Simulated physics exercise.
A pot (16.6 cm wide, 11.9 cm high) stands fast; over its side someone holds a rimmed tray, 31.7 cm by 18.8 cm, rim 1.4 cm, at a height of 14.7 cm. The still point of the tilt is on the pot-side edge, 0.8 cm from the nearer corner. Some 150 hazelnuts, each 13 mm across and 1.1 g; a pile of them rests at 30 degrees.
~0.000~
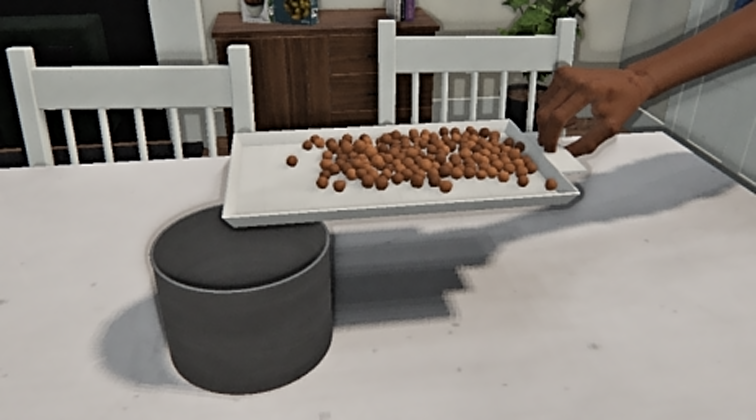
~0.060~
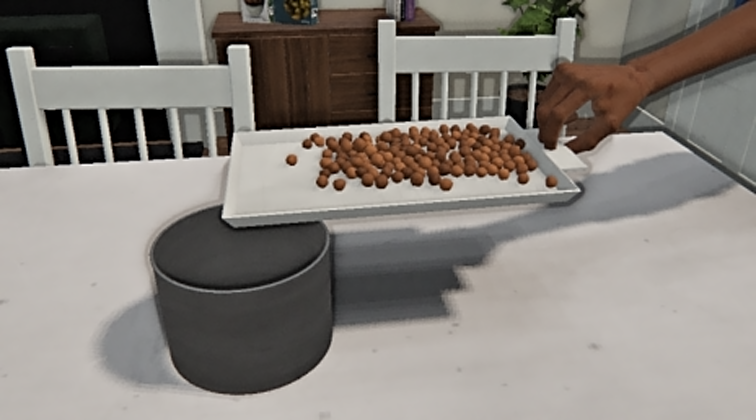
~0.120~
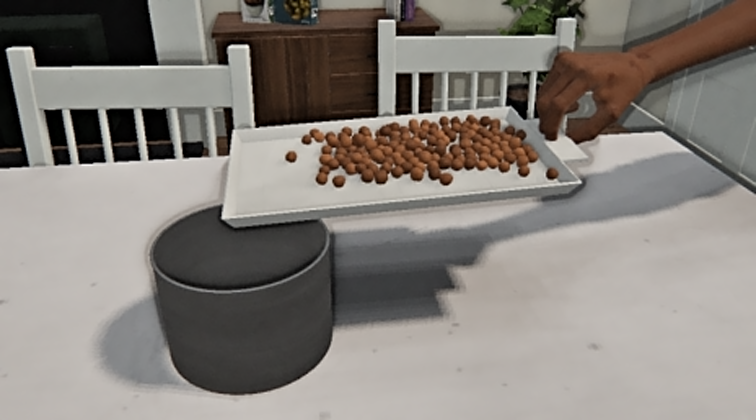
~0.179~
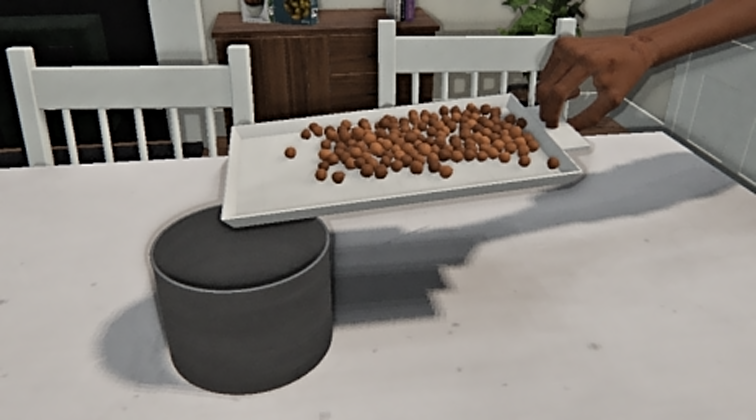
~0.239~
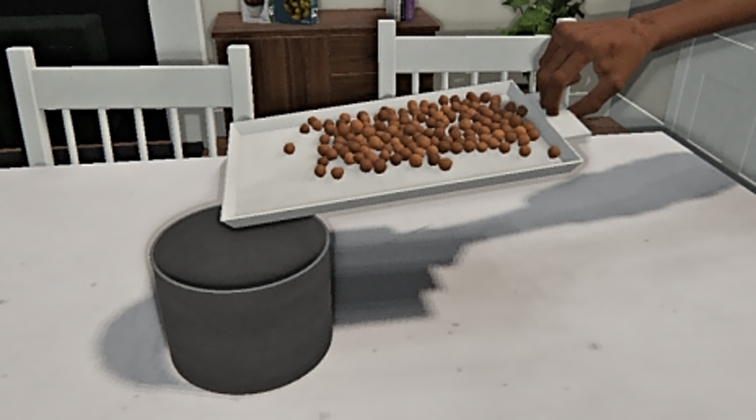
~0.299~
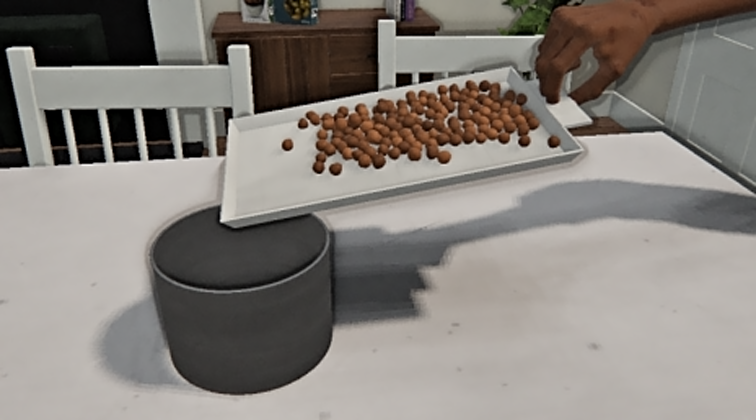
At a white table, a hand slowly raises the right side of a tray of hazelnuts.
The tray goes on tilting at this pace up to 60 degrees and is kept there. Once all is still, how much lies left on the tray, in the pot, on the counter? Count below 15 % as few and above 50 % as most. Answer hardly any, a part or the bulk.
Left on the tray: Hardly any; in the pot: The bulk; on the counter: Hardly any.
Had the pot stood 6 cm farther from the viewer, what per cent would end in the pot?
It would be near 20 per cent.
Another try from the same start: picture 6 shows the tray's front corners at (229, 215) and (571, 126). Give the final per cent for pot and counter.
Pot 80, counter 20.
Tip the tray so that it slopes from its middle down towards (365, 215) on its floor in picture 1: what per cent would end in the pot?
About 50 per cent.
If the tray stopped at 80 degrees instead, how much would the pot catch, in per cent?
In that case some 95 per cent.
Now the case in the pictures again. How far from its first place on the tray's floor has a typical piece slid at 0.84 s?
Some 15 cm.
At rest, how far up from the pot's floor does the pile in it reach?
About 3.5 cm.
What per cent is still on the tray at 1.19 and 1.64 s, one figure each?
In turn: 55, 10.
After 0.84 s, tilt 34 degrees; the tray holds 85 %, the pot 0 %.
After 1.19 s, tilt 49 degrees; the tray holds 55 %, the pot 35 %.
Then, at 1.64 s, tilt 60 degrees; the tray holds 10 %, the pot 85 %.
At rest (2.7 s), tray 5 %, pot 95 %, counter 5 %.
